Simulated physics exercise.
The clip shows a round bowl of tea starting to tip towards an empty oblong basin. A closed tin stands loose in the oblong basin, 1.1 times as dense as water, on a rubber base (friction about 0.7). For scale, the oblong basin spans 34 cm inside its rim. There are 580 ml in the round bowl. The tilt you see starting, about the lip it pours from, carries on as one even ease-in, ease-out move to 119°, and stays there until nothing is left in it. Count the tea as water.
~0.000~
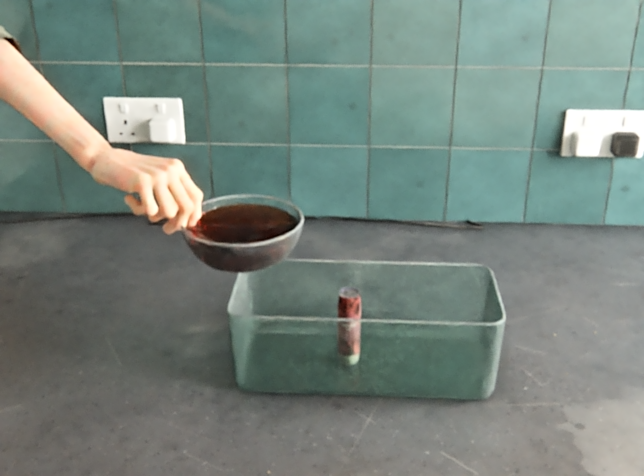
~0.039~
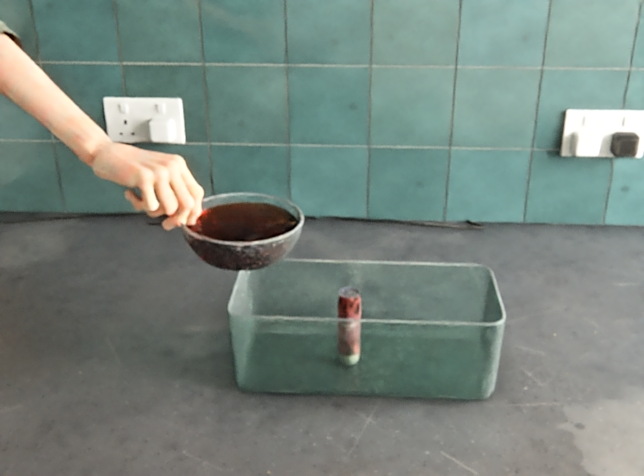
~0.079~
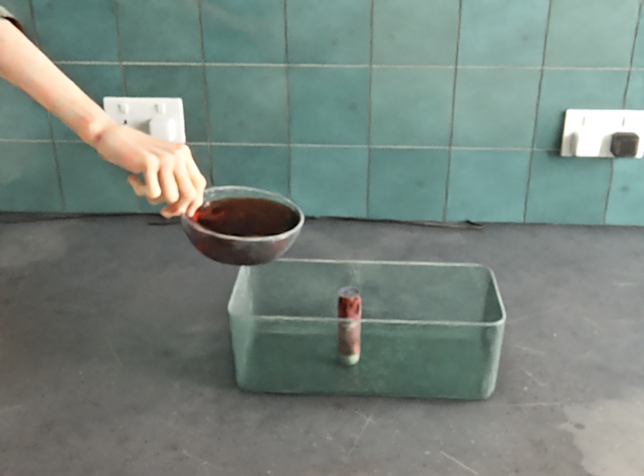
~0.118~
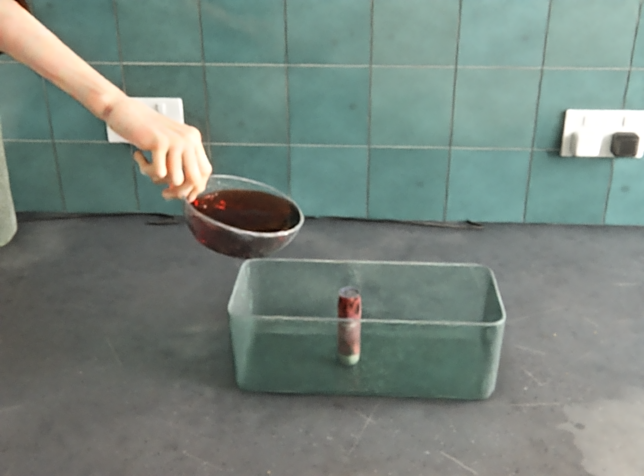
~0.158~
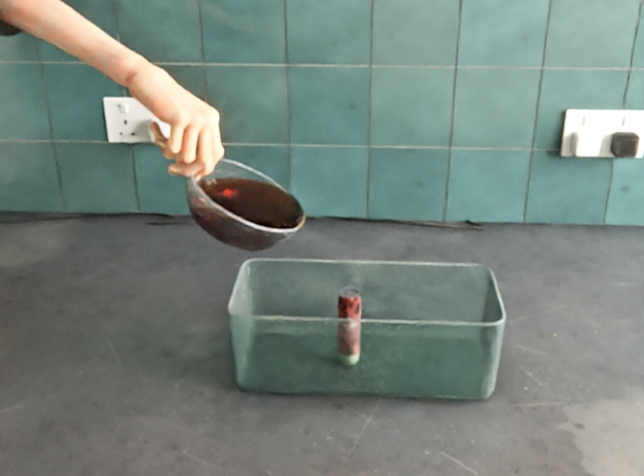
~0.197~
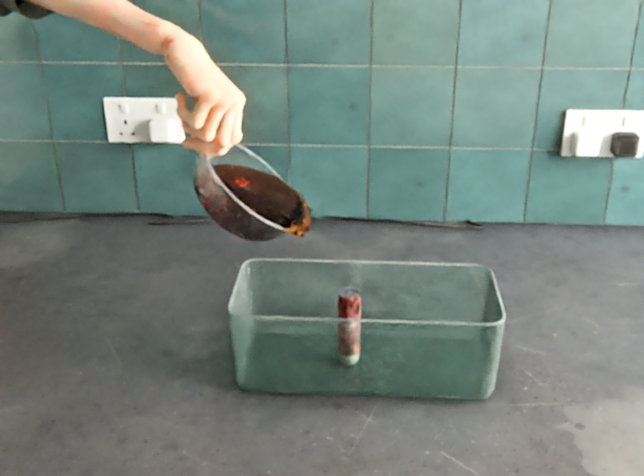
On a dark grey worktop before a wall of teal tiles with white sockets, seen from the front and slightly above by a still camera, a clear oblong basin holds a small upright reddish cylinder with a pale base. To its upper left, a hand reaching in from the left grips a clear round bowl of dark brown liquid. The hand rises and tilts the bowl rightward, slightly then steeply, until liquid reaches its lip.
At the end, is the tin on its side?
The tin stays up.
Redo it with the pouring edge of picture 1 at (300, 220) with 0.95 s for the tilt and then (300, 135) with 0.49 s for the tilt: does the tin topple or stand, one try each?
First it stays up; then it topples.
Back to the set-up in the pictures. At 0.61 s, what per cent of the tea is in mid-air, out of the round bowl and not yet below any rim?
Near 3 in a hundred.
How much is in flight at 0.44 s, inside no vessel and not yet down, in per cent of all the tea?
Near 68 in a hundred.
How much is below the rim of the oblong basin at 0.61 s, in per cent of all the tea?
Near 96 in a hundred.
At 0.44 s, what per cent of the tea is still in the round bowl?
About 4 per cent.
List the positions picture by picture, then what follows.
Tilt 0°; pouring edge (302, 221); surface from (188, 221) to (300, 224); the oblong basin's rim runs from (236, 287) to (497, 294); the tin's top is at (349, 295), in the first frame.
Tilt 2°; pouring edge (302, 221); surface from (188, 220) to (300, 223), in the second frame.
Tilt 8°; pouring edge (302, 221); surface from (188, 214) to (300, 219), in the third frame.
Tilt 16°; pouring edge (301, 222); surface from (189, 203) to (301, 215); 1 per cent is over the edge, in the fourth frame.
Tilt 28°; pouring edge (301, 222); surface from (192, 188) to (295, 210); 5 per cent is over the edge, in the fifth frame.
Tilt 41°; pouring edge (300, 222); surface from (199, 170) to (280, 196); 10 per cent is over the edge, in the sixth frame.
After 0.44 s the tilt is 115° and 4 per cent is still to pour; the tin stands where it began.
After 0.61 s the tilt is 119° and 0 per cent is still to pour; the tin stands where it began.
After 0.79 s the tilt is 119° and 1 per cent is still to pour; the tin stands where it began.
After 0.99 s the tilt is 119° and 0 per cent is still to pour; the tin stands where it began.
In the end the tin stands where it began.
